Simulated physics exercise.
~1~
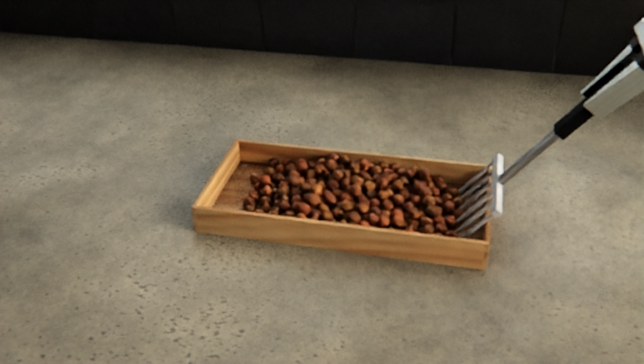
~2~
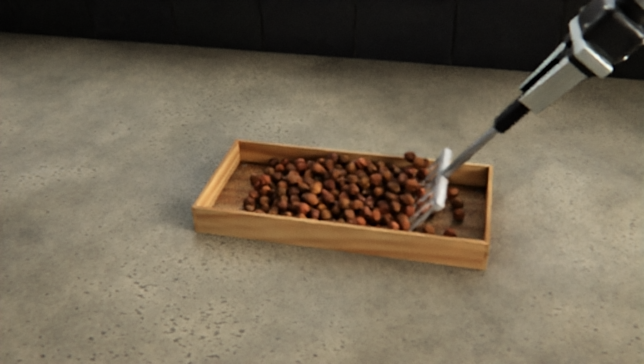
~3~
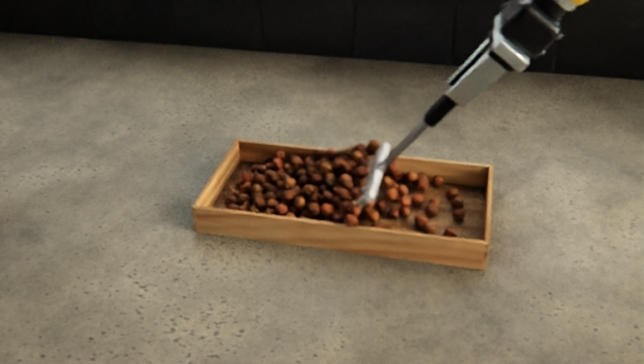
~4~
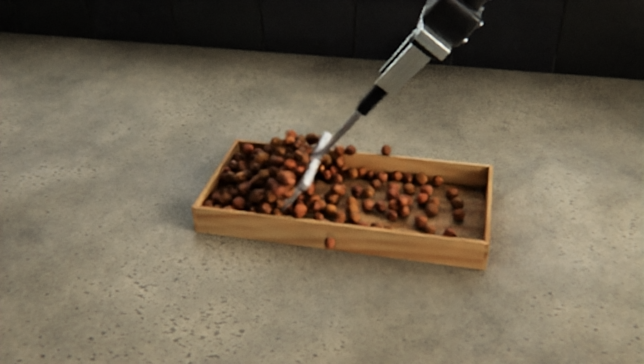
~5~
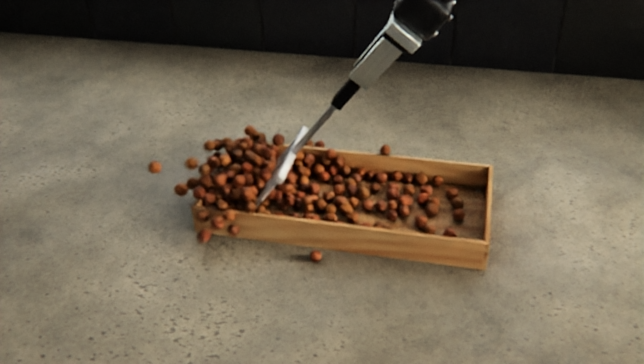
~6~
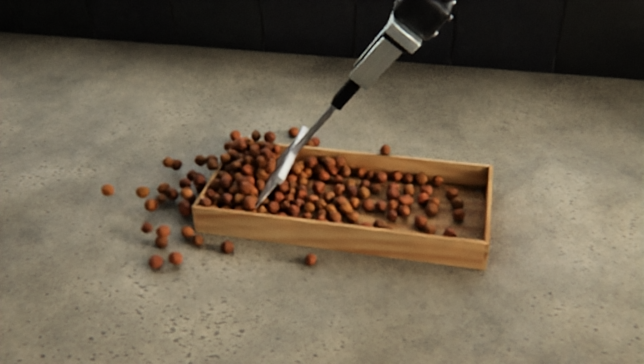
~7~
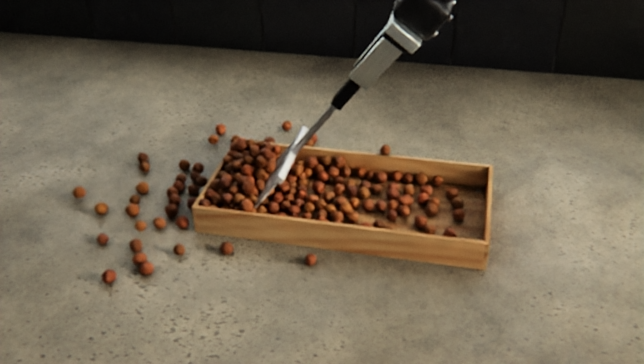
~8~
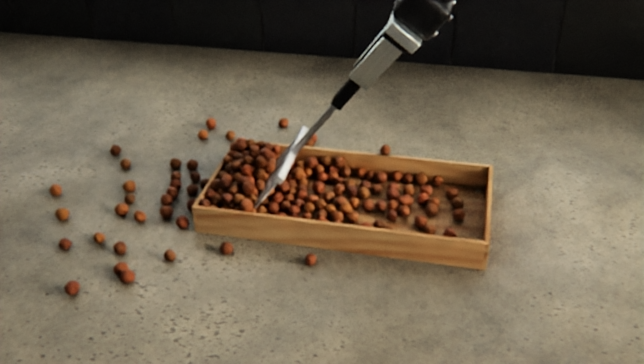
On a grey stone surface, a robot arm rakes hazelnuts leftward in a wooden tray, spilling some over the end, most staying inside.
